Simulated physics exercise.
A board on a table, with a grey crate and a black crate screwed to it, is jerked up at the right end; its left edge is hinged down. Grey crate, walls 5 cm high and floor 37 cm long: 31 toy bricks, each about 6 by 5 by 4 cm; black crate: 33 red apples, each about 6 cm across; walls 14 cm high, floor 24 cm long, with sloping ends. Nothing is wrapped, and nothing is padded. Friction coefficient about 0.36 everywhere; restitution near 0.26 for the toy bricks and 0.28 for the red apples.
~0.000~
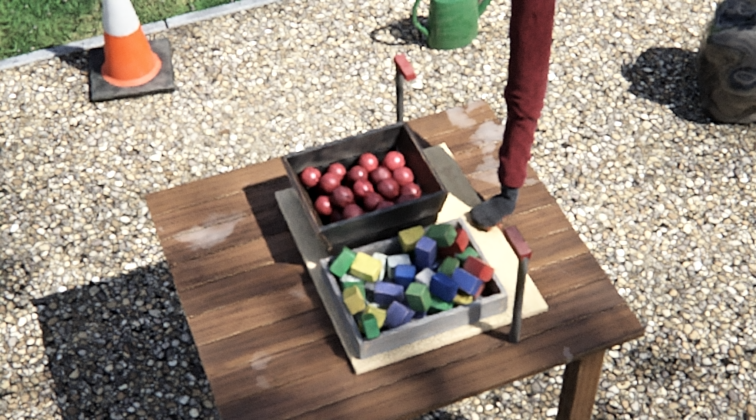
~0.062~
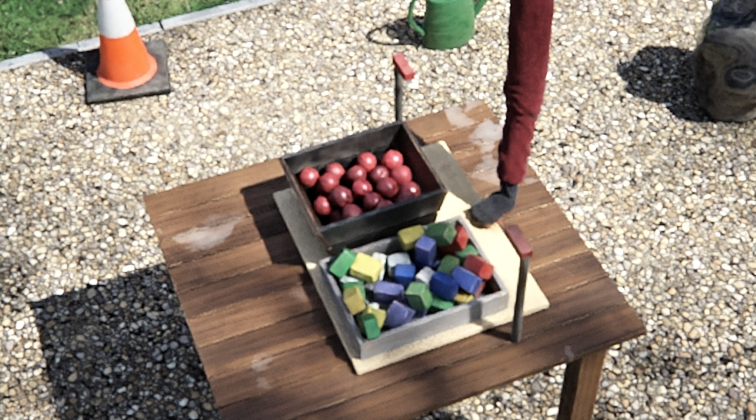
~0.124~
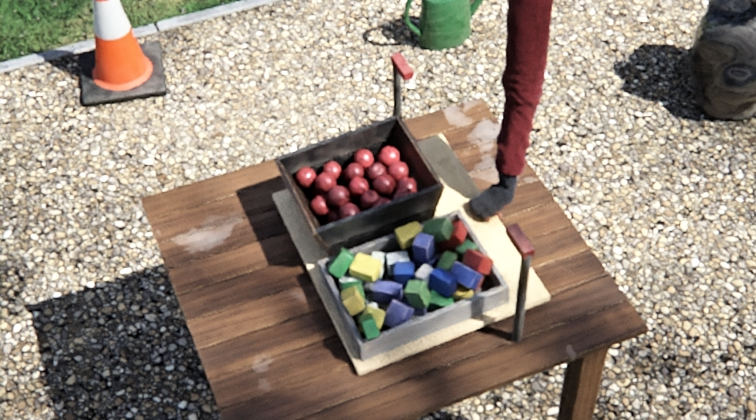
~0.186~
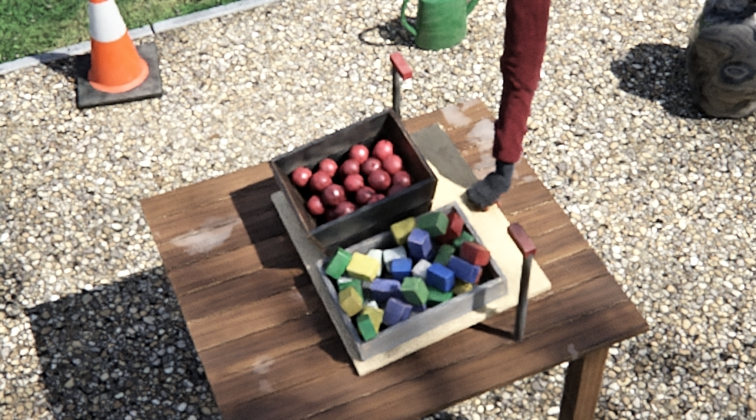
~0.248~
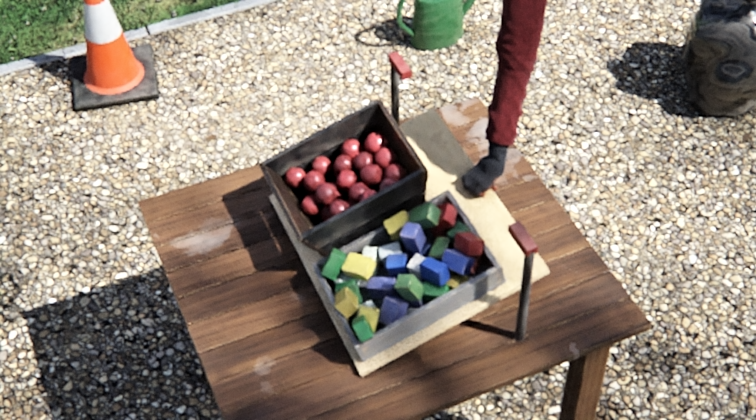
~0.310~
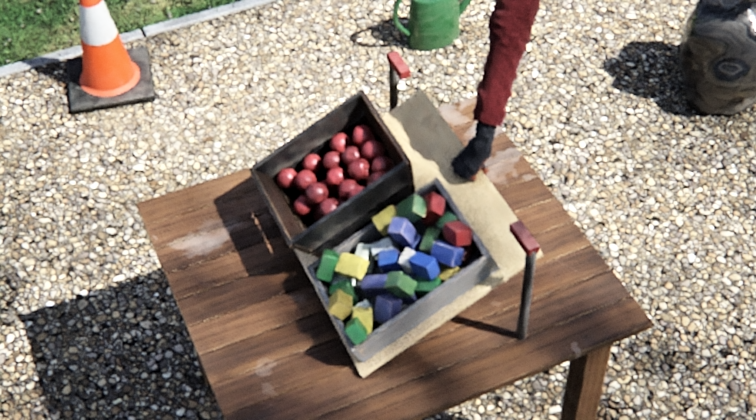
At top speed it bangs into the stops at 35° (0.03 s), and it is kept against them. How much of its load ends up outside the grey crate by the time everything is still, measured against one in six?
Beyond a sixth falls out.
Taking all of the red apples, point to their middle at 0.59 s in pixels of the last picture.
Centred roughly at (315, 193).
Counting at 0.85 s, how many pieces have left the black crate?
Out so far from the black crate: Around 0.
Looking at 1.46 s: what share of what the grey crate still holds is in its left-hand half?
I'd put it at around 80 percent.
After 0.35 s, it hits the stops.
After 0.45 s, tilt 35°; 0 of 31 out of the grey crate and 0 of 33 out of the black crate.
After 0.59 s, tilt 35°; 2 of 31 out of the grey crate and 0 of 33 out of the black crate.
After 0.85 s, tilt 35°; 9 of 31 out of the grey crate and 0 of 33 out of the black crate.
Outcome (at 1.46 s), 11 of 31 out of the grey crate and 0 of 33 out of the black crate. Asked share, 11 of 31, 35 per cent.
